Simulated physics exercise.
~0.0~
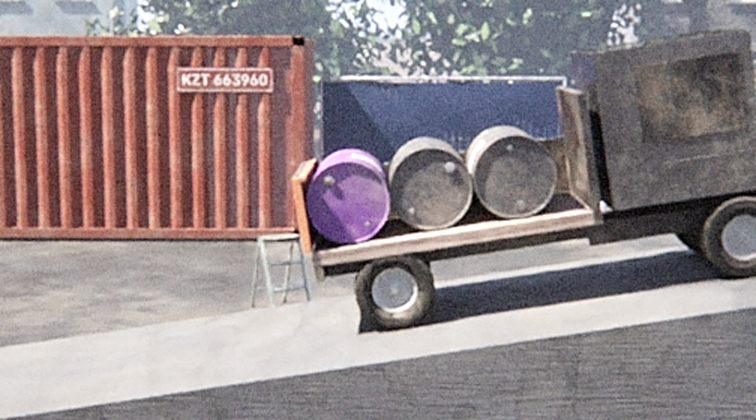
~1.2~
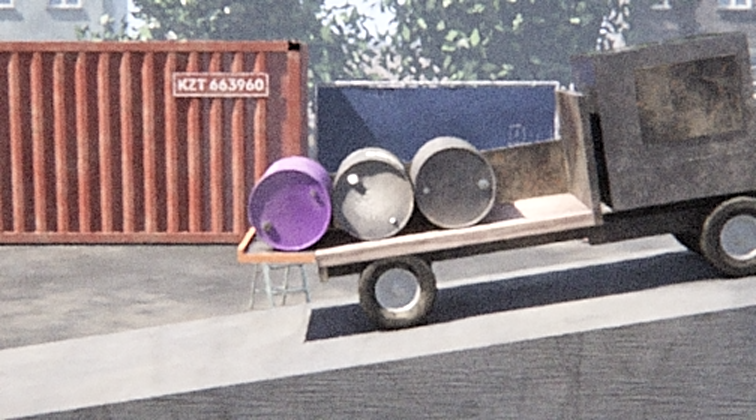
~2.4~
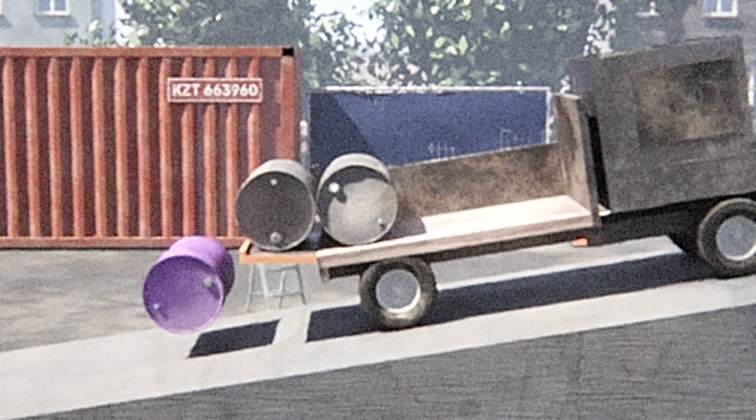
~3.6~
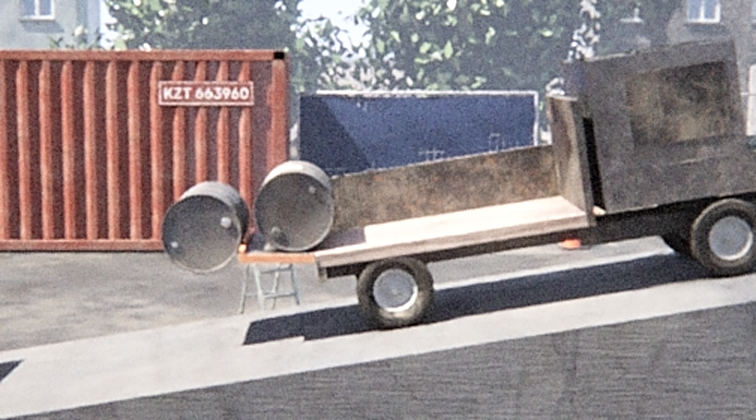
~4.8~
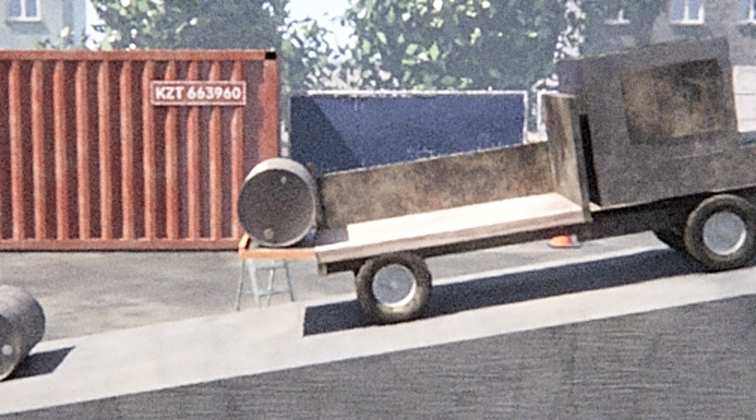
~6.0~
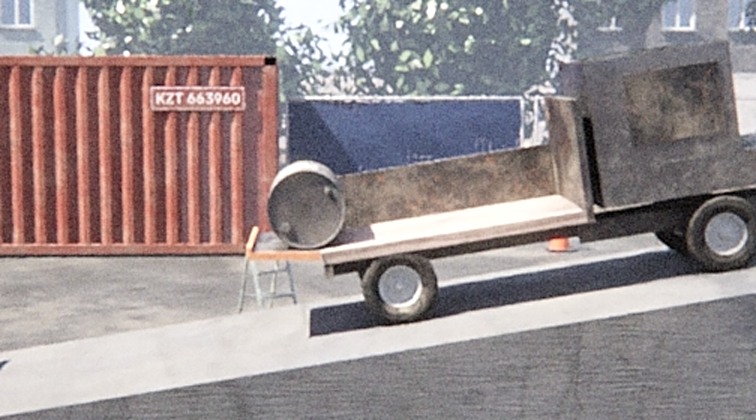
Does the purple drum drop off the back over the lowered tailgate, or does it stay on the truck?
The purple drum drops off the back. It rolls left across the lowered tailgate and goes over its edge ahead of the grey drums.
A dark, weathered pickup stands on a pale slope falling to the left, seen from the side, with a red container at left and a blue one behind the bed. A purple drum and two grey ones lie against the raised orange tailgate, purple leftmost. The gate swings down and all three roll left onto it and the end of the bed. The purple drum drops off the back, then a grey one follows and rolls down the slope. The last grey drum reaches the gate, shifts slightly back to the right, and is still on the truck at the end.
